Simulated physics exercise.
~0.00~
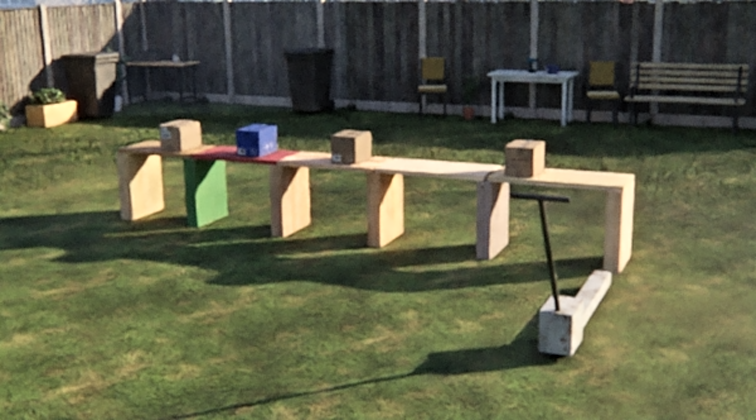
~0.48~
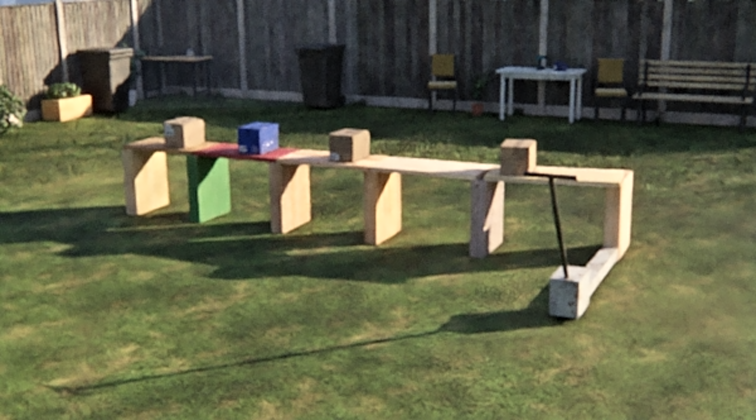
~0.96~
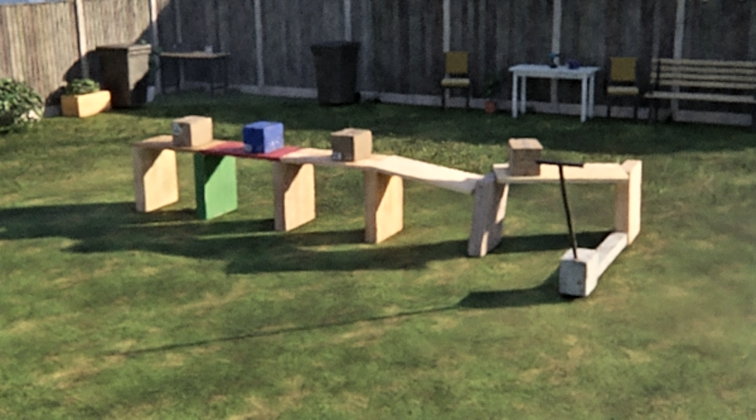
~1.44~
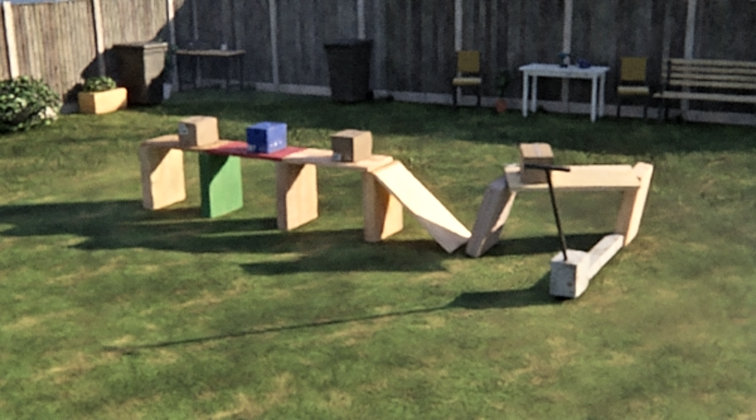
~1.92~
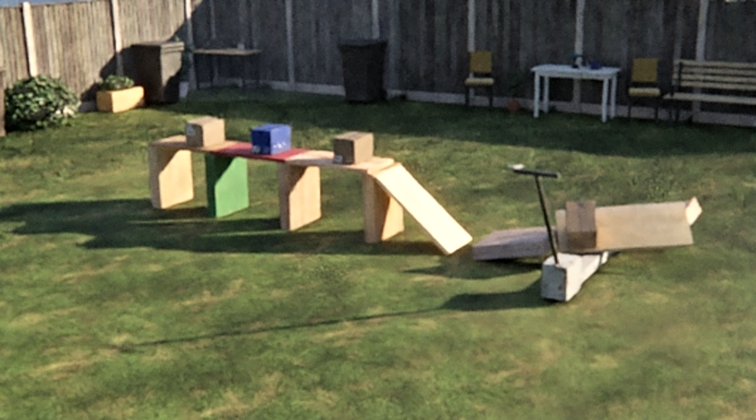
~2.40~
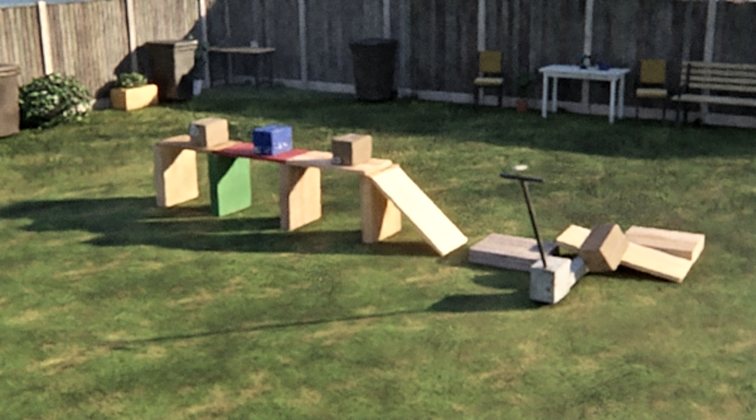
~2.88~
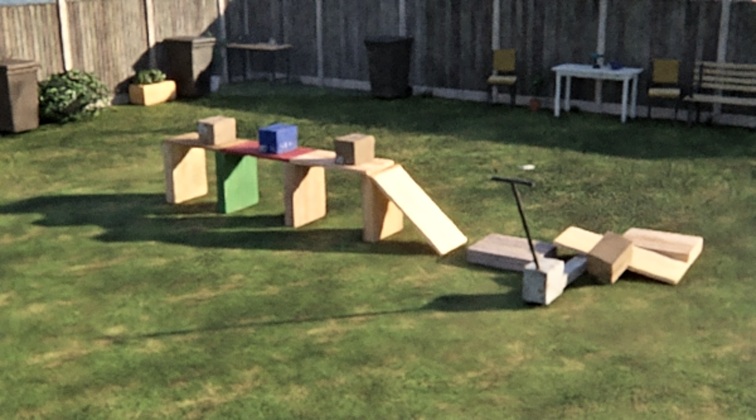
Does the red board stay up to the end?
Yes, the red board stays up on its supports, with the blue carton still resting there, even though the right end of the row has collapsed.
